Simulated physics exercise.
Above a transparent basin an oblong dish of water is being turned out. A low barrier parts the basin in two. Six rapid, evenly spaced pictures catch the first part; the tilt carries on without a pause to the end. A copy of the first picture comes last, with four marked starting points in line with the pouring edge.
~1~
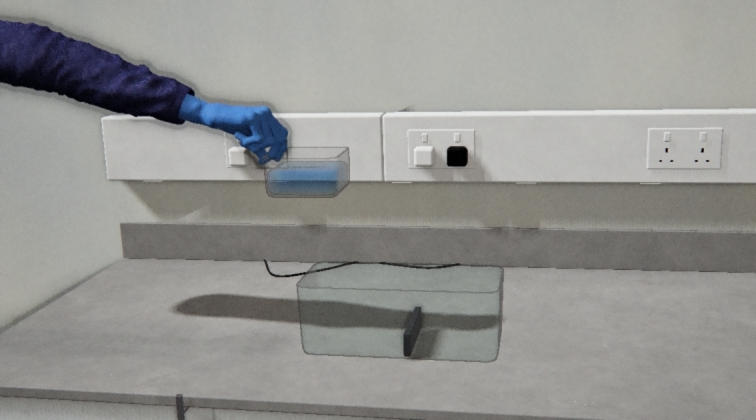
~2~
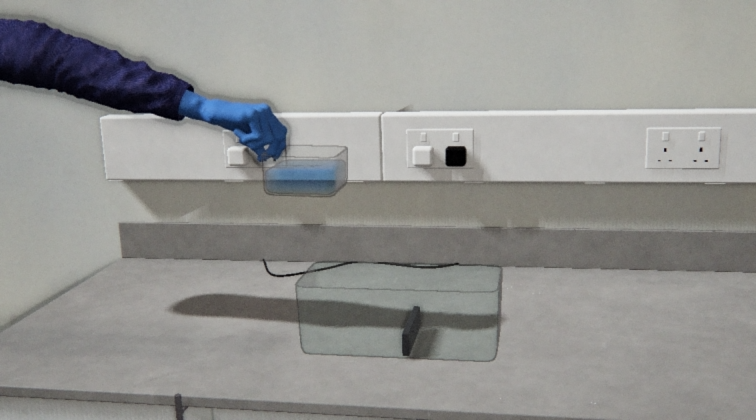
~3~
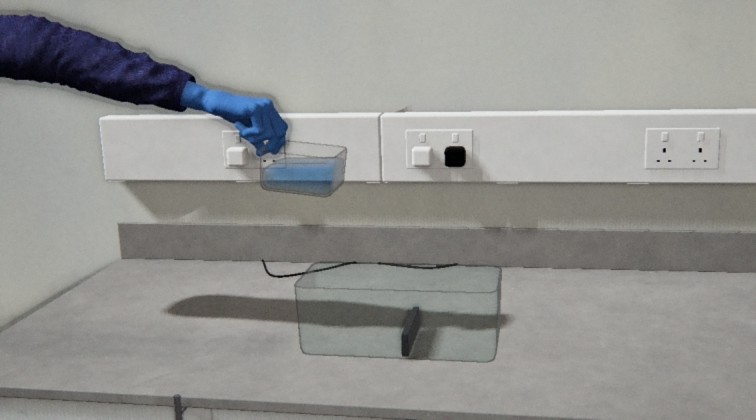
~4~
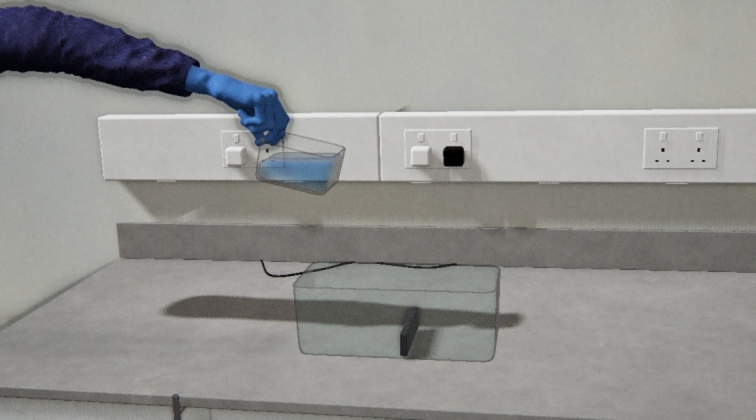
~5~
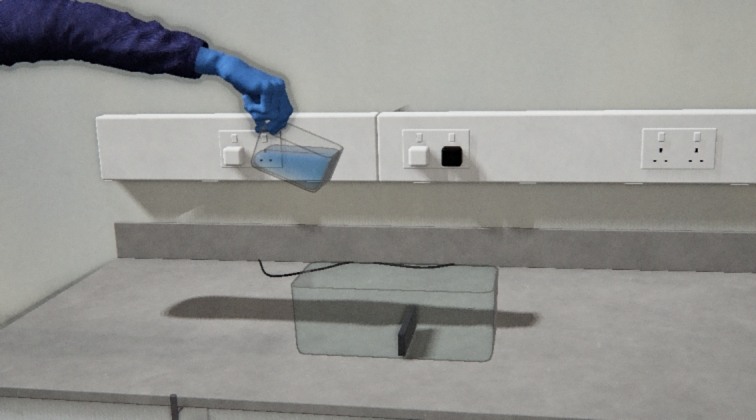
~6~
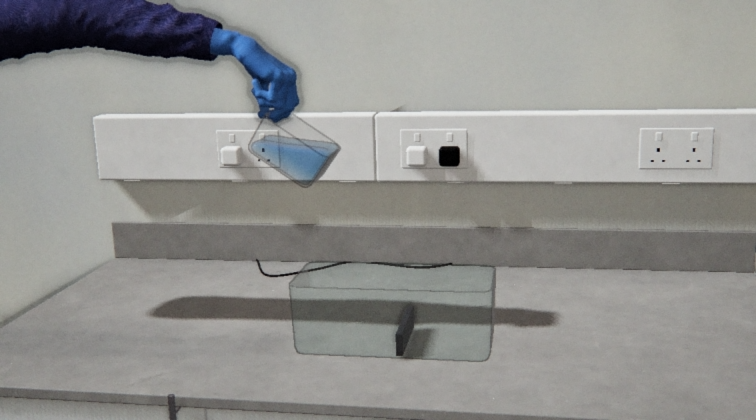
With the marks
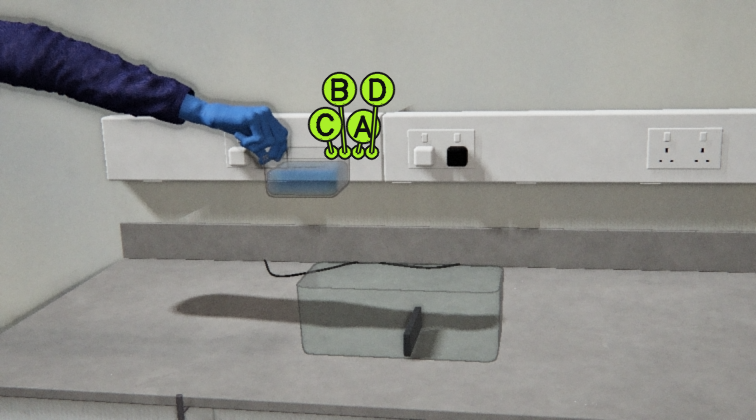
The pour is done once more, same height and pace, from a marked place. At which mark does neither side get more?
Place C does it best.
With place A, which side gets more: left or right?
The right side.
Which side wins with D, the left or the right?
The right one.
In lime, A at (358, 152); B at (344, 152); C at (331, 152); D at (371, 152).
If A is chosen, about 16 % ends left of the wall and 81 % right of it; 3 % is lost outside.
If B is chosen, about 30 % ends left of the wall and 67 % right of it; 3 % is lost outside.
If C is chosen, about 50 % ends left of the wall and 47 % right of it; 3 % is lost outside.
If D is chosen, about 14 % ends left of the wall and 82 % right of it; 4 % is lost outside.
